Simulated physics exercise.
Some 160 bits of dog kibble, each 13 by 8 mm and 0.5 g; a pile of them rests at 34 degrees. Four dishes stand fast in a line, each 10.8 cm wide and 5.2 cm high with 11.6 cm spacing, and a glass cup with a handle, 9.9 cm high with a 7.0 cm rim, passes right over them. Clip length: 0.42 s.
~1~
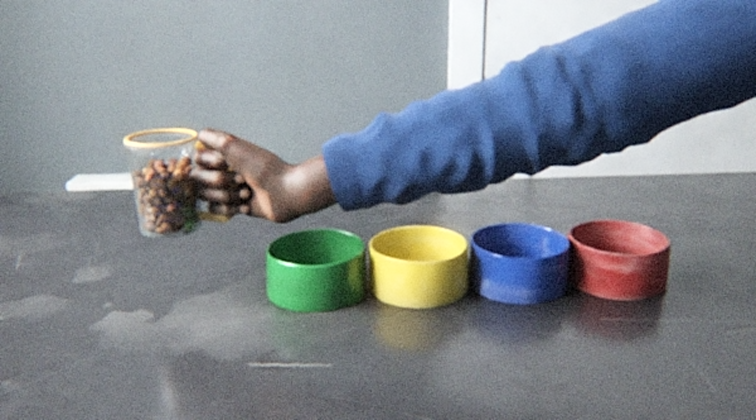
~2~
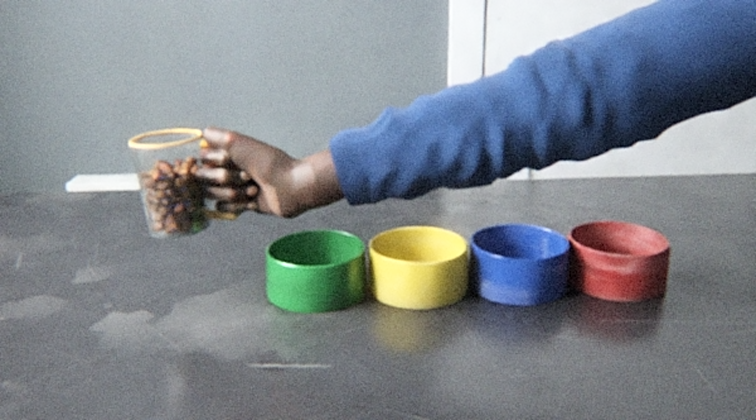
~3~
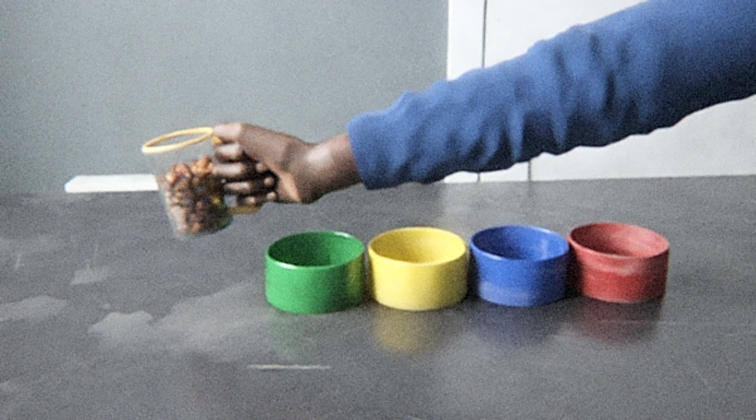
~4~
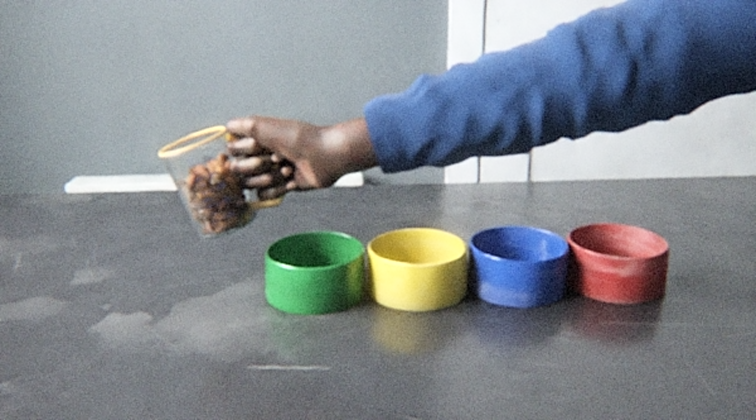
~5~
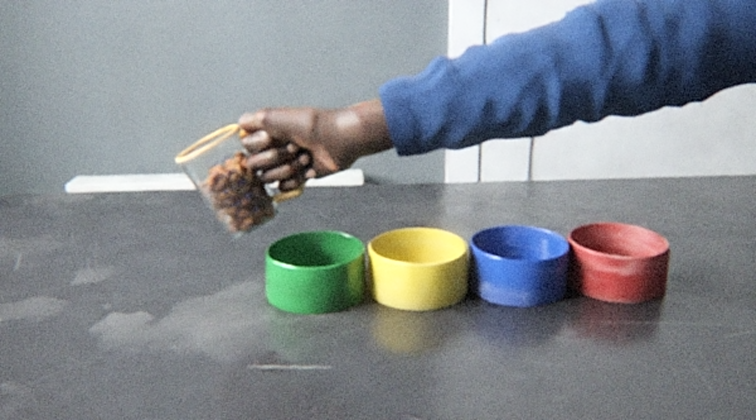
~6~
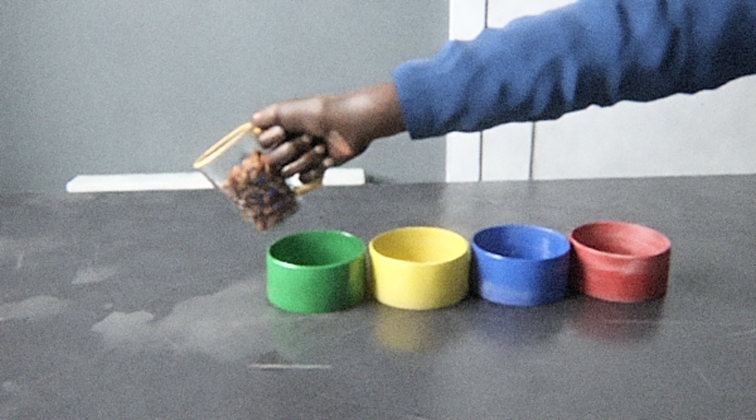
A hand in a blue sleeve, reaching in from the right, holds a clear handled cup of brown kibble above a dark grey tabletop, seen from the side and slightly above. Four round dishes stand still in a row below: green, yellow, blue and red from left to right. The hand carries the cup rightward towards the green dish, progressively tilting its rim left, while the camera stays still.
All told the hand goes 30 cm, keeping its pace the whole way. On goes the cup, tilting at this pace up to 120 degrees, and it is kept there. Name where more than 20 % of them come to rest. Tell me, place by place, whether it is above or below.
Red: Below the mark; blue: Below the mark; green: Below the mark; yellow: Above the mark; counter: Below the mark.
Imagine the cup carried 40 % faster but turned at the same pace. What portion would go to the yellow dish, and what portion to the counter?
Then the yellow dish gets 100 and the counter 0.
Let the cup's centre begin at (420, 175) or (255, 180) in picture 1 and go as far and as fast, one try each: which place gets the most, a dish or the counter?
Red, then blue.
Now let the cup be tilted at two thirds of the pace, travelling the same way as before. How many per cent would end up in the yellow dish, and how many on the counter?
In that case you'd see yellow at 100 and the counter at 0.
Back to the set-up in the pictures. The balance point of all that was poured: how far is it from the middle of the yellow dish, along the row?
Around 2 cm away, toward the left-hand end.
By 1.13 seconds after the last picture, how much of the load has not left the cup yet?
It comes out close to 55 per cent.
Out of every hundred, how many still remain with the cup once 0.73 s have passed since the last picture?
Roughly 95 percent.
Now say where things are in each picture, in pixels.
Cup at (167, 183), tilt 0 degrees, lip at (127, 139), moved 0.0 cm; middle of the pieces at (169, 191); green dish at (316, 247); yellow dish at (418, 244); blue dish at (519, 240); red dish at (619, 237), in the first frame.
Cup at (173, 184), tilt 3 degrees, lip at (132, 141), moved 0.7 cm; middle of the pieces at (177, 191), in the second frame.
Cup at (192, 184), tilt 10 degrees, lip at (146, 146), moved 2.7 cm; middle of the pieces at (196, 191), in the third frame.
Cup at (211, 184), tilt 18 degrees, lip at (161, 152), moved 4.8 cm; middle of the pieces at (216, 191), in the fourth frame.
Cup at (232, 183), tilt 26 degrees, lip at (178, 158), moved 6.9 cm; middle of the pieces at (238, 189), in the fifth frame.
Cup at (252, 182), tilt 34 degrees, lip at (197, 164), moved 9.0 cm; middle of the pieces at (259, 187); green dish at (316, 249); yellow dish at (419, 245); blue dish at (520, 242); red dish at (619, 239), in the sixth frame.
Then, 0.44 s after the last picture, tilt 75 degrees; cup holds 100 %.
Then, 0.73 s after the last picture, tilt 102 degrees; cup holds 95 %, green 5 %.
Then, 1.13 s after the last picture, tilt 120 degrees; cup holds 55 %, green 5 %, yellow 45 %.
In the end, red 0 %, blue 0 %, green 5 %, yellow 95 %, counter 0 %.
